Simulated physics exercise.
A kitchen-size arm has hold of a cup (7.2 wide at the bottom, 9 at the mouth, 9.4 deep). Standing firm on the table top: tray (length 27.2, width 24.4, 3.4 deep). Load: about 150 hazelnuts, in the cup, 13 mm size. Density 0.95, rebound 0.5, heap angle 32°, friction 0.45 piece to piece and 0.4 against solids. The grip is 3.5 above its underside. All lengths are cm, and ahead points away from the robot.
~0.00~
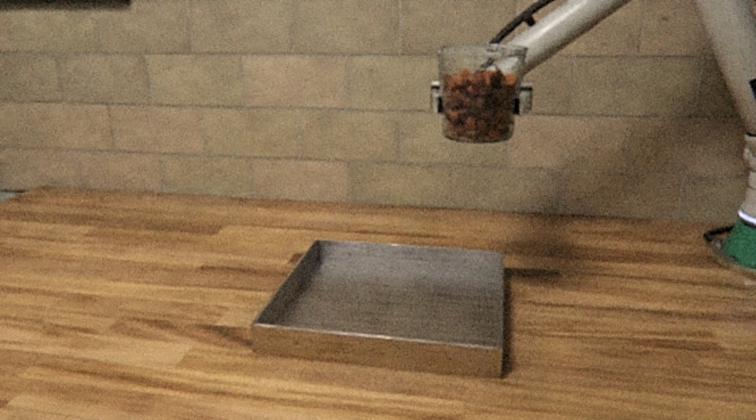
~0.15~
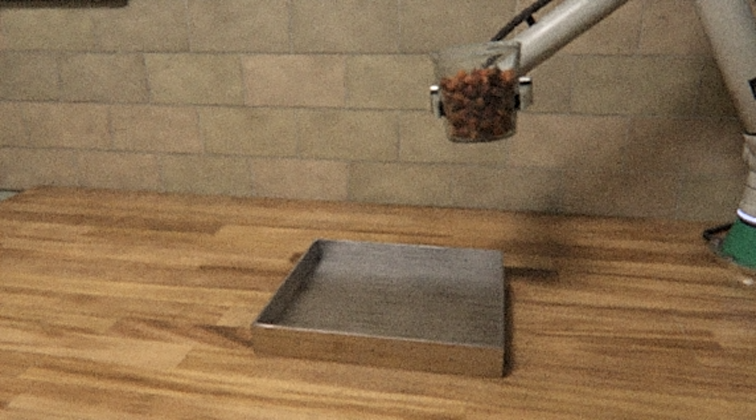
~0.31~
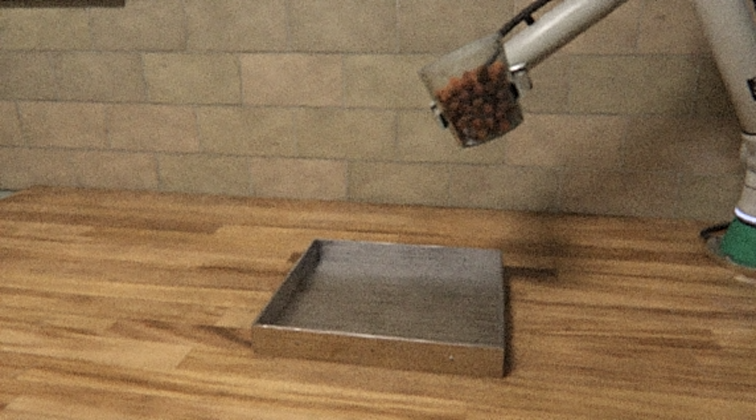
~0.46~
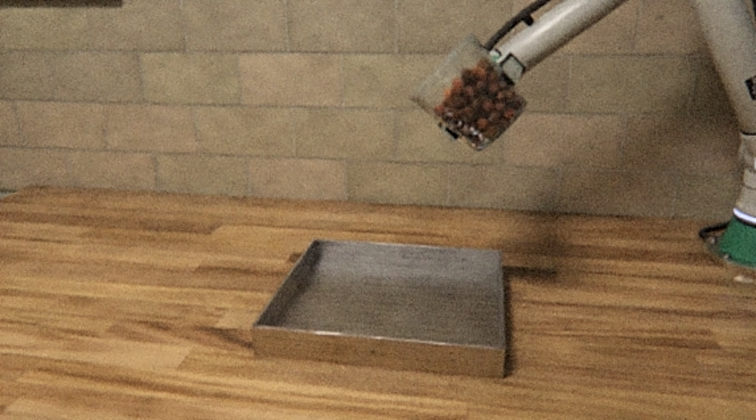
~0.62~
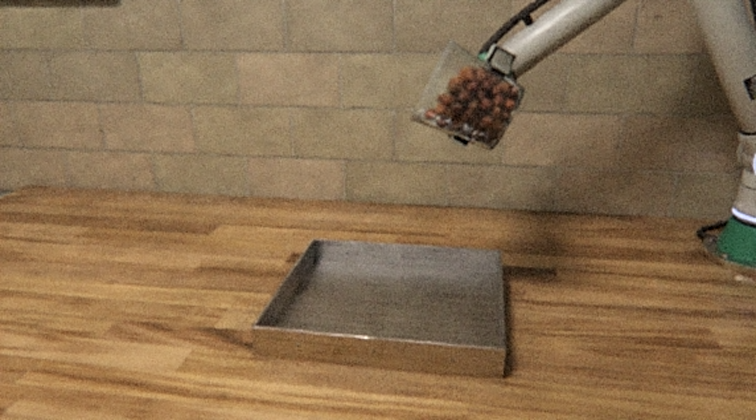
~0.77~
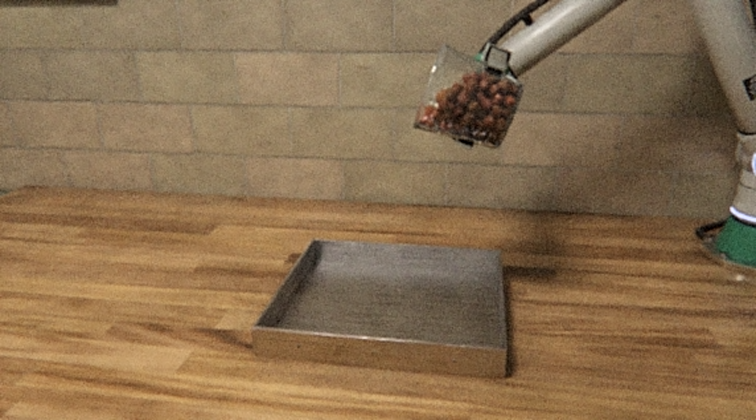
To begin with, a robot arm holds a clear cup of reddish-brown hazelnuts upright above and behind a shallow metal tray on a wooden table. The arm then tilts the cup steadily to the left until it leans far over, and the nuts shift toward its mouth, all still inside.
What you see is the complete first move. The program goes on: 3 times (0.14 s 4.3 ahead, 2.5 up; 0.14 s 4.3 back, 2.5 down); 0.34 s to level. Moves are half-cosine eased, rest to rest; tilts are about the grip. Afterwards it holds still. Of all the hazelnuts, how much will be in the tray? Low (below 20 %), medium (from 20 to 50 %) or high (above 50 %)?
Answer: High; above 50 % of the hazelnuts finish in the tray.
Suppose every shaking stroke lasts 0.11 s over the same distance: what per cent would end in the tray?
In that case some 75 per cent.
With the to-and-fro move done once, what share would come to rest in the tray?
Then about 45 per cent.
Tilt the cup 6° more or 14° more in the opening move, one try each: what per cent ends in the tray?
Some 80 and 95 per cent.
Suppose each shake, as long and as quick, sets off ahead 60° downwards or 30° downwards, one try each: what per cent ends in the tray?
About 10 and 35 per cent.
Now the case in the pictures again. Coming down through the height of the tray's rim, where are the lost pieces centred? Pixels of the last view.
Around (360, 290).
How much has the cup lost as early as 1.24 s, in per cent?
Some 45 per cent.
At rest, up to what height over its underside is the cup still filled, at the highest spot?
About 4.0 cm.
After 1.24 s, tilted 71° forward, highest piece 30 above the table; 84 in the cup, 62 in the tray, 7 in flight or on a rim.
After 1.71 s, tilted 56° forward, highest piece 27 above the table; 103 in the tray, 35 in the cup, 4 on the table or floor, 11 in flight or on a rim.
After 2.15 s, level, highest piece 28 above the table; 114 in the tray, 35 in the cup, 4 on the table or floor.
After 3.20 s, level, highest piece 28 above the table; 114 in the tray, 35 in the cup, 4 on the table or floor.
In the end, 114 in the tray, 35 in the cup, 4 on the table or floor. That is 75 % in the tray.
